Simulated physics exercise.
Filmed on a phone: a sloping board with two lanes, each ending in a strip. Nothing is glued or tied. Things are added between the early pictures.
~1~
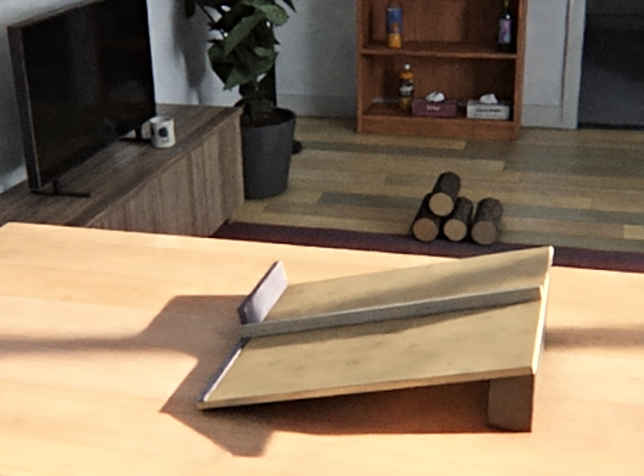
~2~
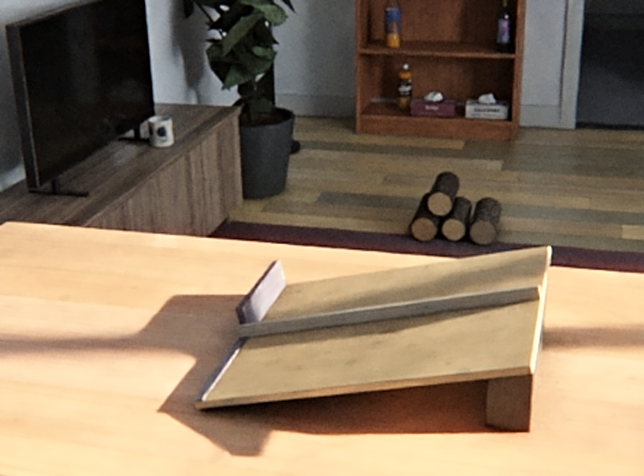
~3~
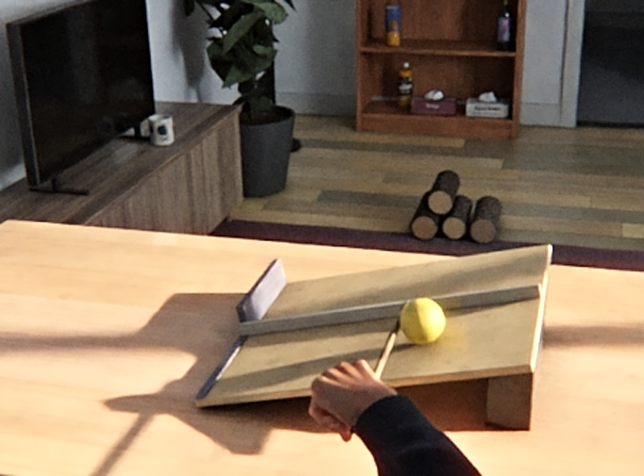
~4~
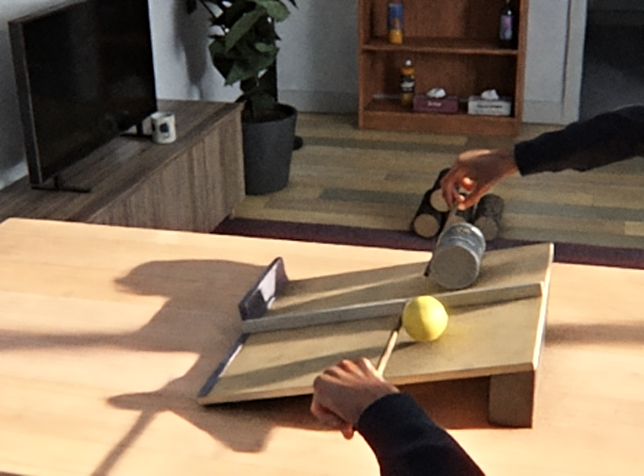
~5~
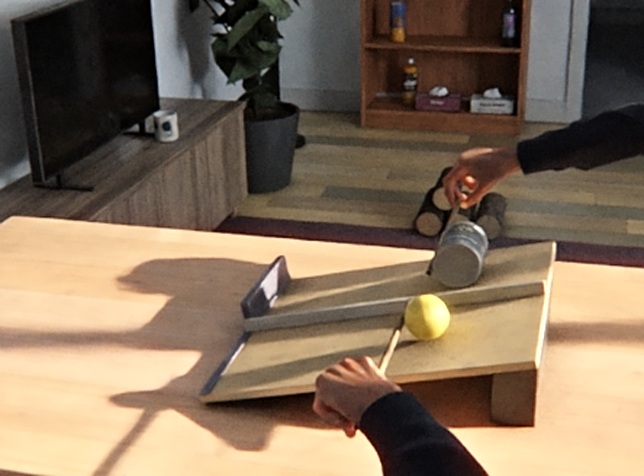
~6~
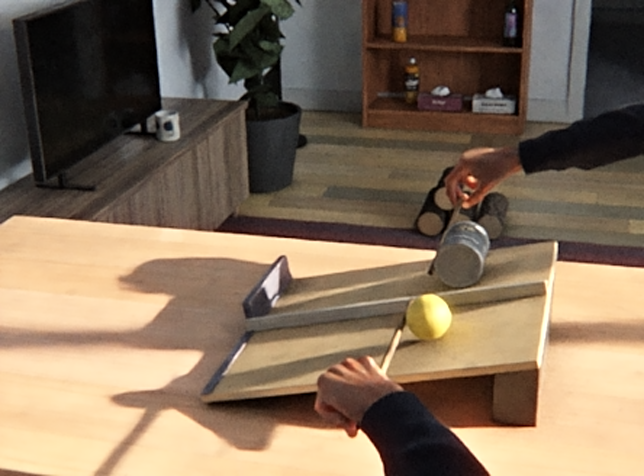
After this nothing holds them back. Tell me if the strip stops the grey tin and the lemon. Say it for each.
As it turns out, the grey tin is held by the strip and the lemon goes over the end.
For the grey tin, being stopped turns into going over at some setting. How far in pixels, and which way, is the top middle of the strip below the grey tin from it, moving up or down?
Roughly 16 pixels down.
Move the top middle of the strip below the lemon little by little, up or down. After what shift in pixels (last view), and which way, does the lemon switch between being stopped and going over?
About 8 pixels up.
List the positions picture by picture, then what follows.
Board (383, 309), in the first picture.
Board (381, 308), in the second picture.
Board (382, 307), in the third picture.
Held back by the sticks; lemon (424, 319); board (384, 305), in the fourth picture.
Held back by the sticks; grey tin (461, 254); board (386, 303), in the fifth picture.
Held back by the sticks; grey tin (462, 253); lemon (428, 317); board (388, 303), in the sixth picture.
Then, 0.56 s past the last view, grey tin rolling on the board near (341, 272); lemon rolling on the board near (286, 336).
Then, 1.06 s past the last view, grey tin resting against the strip near (290, 279); lemon off the board near (23, 330).
Finally, the grey tin stops on the board, near (290, 279); the lemon rolls off the board.
